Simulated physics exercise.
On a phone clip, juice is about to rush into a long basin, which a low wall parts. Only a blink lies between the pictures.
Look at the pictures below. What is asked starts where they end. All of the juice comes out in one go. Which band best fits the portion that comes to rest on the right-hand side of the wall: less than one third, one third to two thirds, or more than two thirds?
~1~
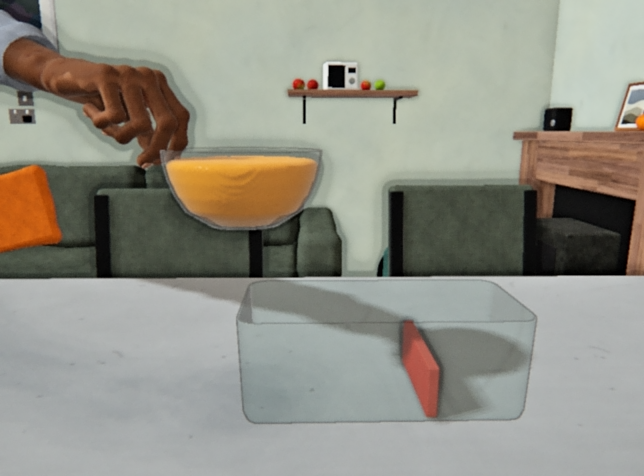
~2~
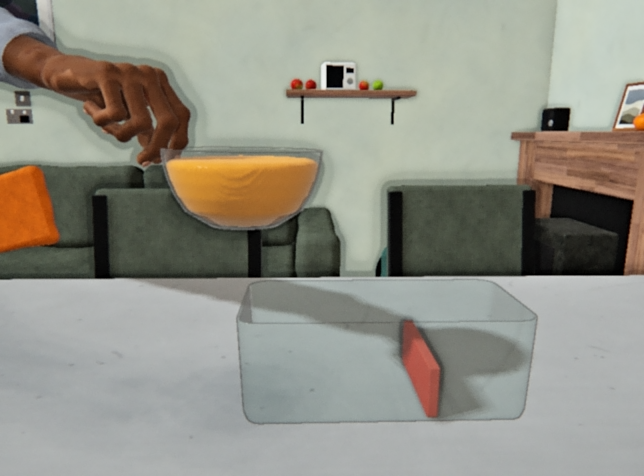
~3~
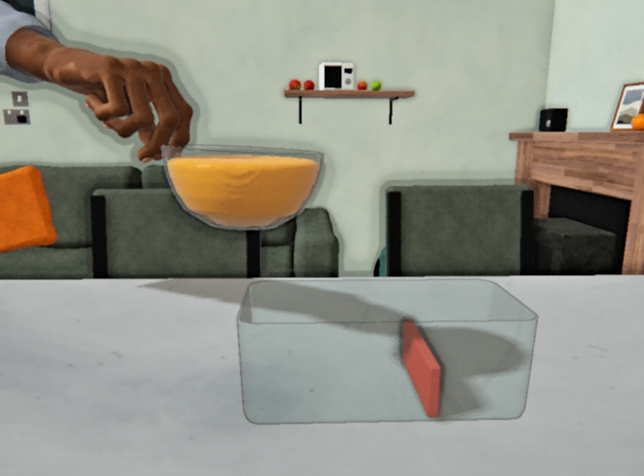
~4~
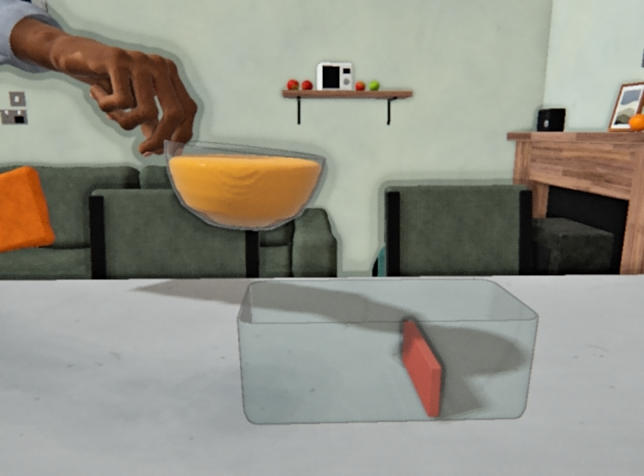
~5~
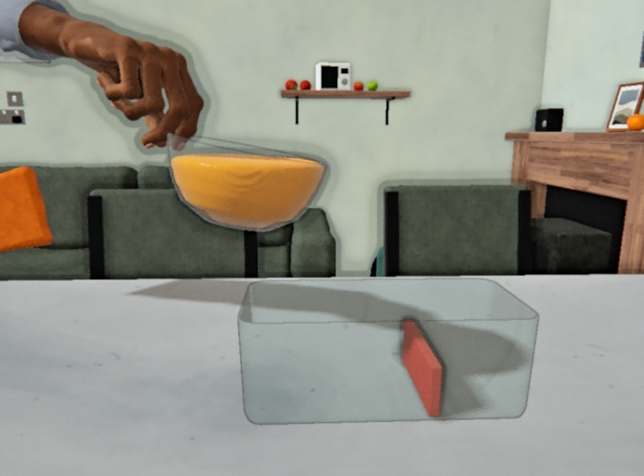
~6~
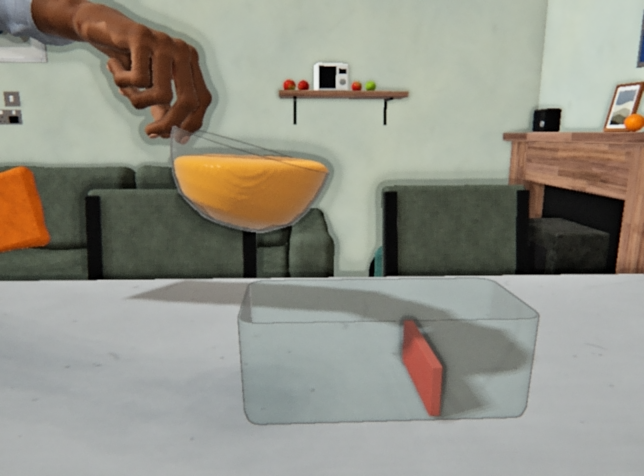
It is less than one third.
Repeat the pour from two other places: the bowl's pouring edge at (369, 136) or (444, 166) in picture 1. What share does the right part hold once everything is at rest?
45 % and 70 %.
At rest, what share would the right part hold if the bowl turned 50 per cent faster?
Estimate: Around 10 %.
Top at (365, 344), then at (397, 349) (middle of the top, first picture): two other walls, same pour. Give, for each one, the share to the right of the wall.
The first position gives around 55 percent, the second around 20 percent.
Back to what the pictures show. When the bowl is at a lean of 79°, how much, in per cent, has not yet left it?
30 in a hundred.
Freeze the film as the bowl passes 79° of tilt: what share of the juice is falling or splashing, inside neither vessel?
Share out of both vessels: Approx. 35 %.
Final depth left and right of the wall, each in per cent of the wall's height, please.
Roughly 60 percent left, 10 percent right.
A moment on, the bowl is tipped on its side and 29 per cent is still to pour, 36 is left of the wall and 0 right of it.
Next, the bowl is tipped right over and 0 per cent is still to pour, 92 is left of the wall and 4 right of it.
Then the bowl is tipped right over and 0 per cent is still to pour, 92 is left of the wall and 6 right of it.
Later the bowl is tipped right over and 0 per cent is still to pour, 92 is left of the wall and 6 right of it.
At rest 92 per cent lies left of the wall, 6 right of it and 2 outside.
